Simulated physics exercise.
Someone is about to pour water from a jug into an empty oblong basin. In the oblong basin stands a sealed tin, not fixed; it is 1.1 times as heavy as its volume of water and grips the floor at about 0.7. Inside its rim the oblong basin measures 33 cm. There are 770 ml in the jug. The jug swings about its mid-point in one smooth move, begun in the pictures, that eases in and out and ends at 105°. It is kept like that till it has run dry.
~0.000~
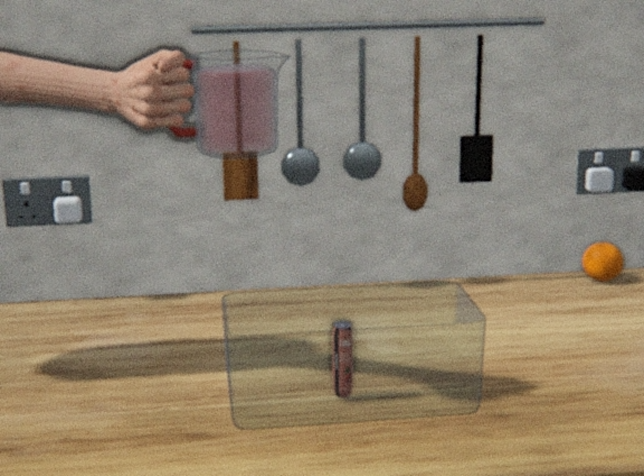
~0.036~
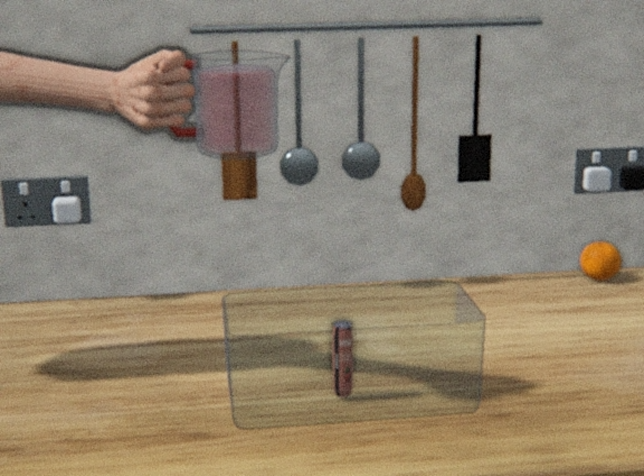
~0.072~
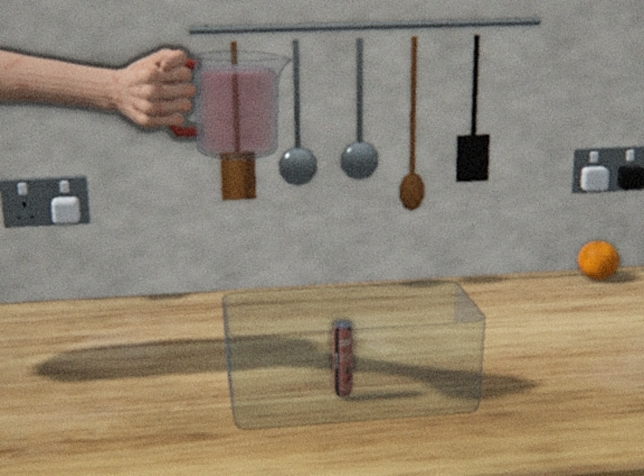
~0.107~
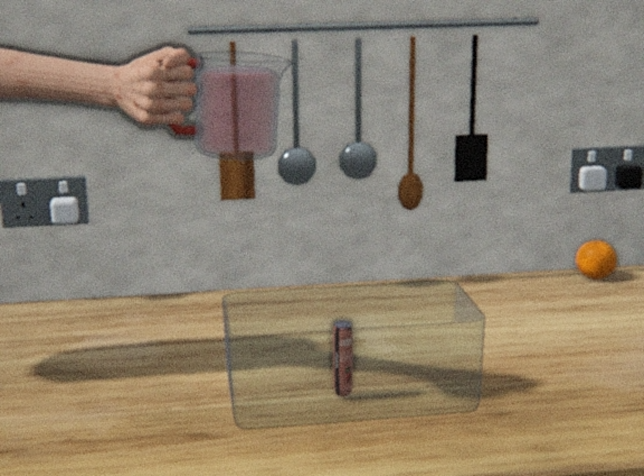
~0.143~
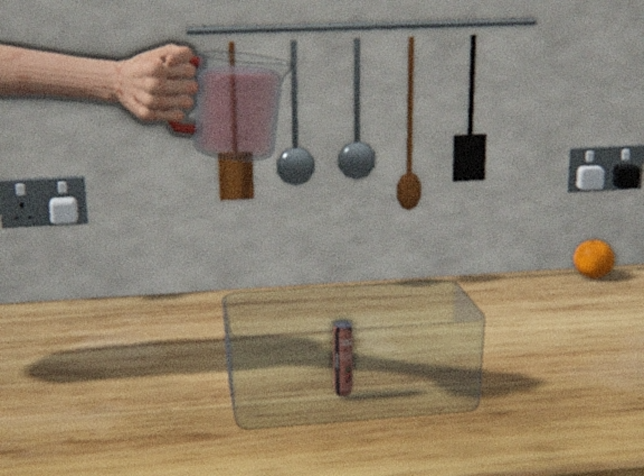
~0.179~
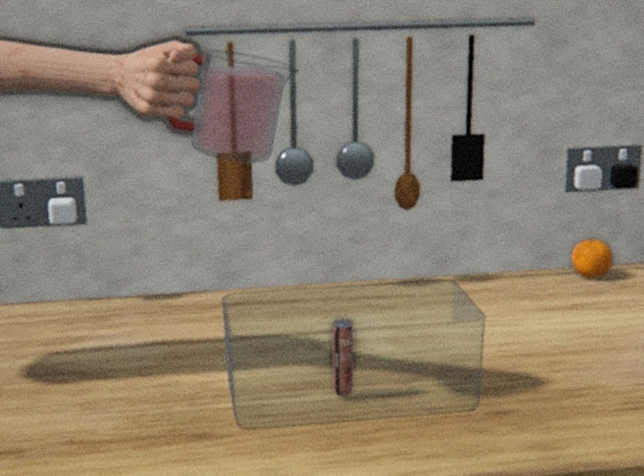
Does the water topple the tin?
The tin remains upright.
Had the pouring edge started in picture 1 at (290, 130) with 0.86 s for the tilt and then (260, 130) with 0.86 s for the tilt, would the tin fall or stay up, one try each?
First it falls; then it falls.
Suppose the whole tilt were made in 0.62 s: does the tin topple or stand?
Then it stays up.
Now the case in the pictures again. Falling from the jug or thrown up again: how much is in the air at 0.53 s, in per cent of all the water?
About 20 per cent.
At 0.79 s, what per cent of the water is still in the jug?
About 26 per cent.
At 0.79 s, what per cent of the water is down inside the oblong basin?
Some 34 per cent.
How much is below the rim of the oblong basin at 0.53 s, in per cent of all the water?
Some 0 per cent.
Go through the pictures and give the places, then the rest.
It leans 0°; its right rim is at (290, 55); the water meets the walls at (195, 71) and (276, 68); the oblong basin's rim runs from (225, 316) to (471, 301); the tin's top is at (342, 328), in the first frame.
It leans 0°; its right rim is at (291, 56); the water meets the walls at (196, 71) and (276, 69), in the second frame.
It leans 2°; its right rim is at (292, 58); the water meets the walls at (197, 71) and (277, 70), in the third frame.
It leans 4°; its right rim is at (294, 61); the water meets the walls at (199, 71) and (279, 71), in the fourth frame.
It leans 7°; its right rim is at (297, 64); the water meets the walls at (201, 72) and (281, 72), in the fifth frame.
It leans 11°; its right rim is at (299, 69); the water meets the walls at (202, 71) and (285, 73), in the sixth frame.
After 0.53 s the tilt is 72° and 79 per cent is still to pour; the tin stands where it began.
After 0.79 s the tilt is 103° and 26 per cent is still to pour; the tin stands where it began.
After 1.07 s the tilt is 105° and 3 per cent is still to pour; the tin stands where it began.
After 1.36 s the tilt is 105° and 0 per cent is still to pour; the tin stands where it began.
In the end the tin stands where it began.
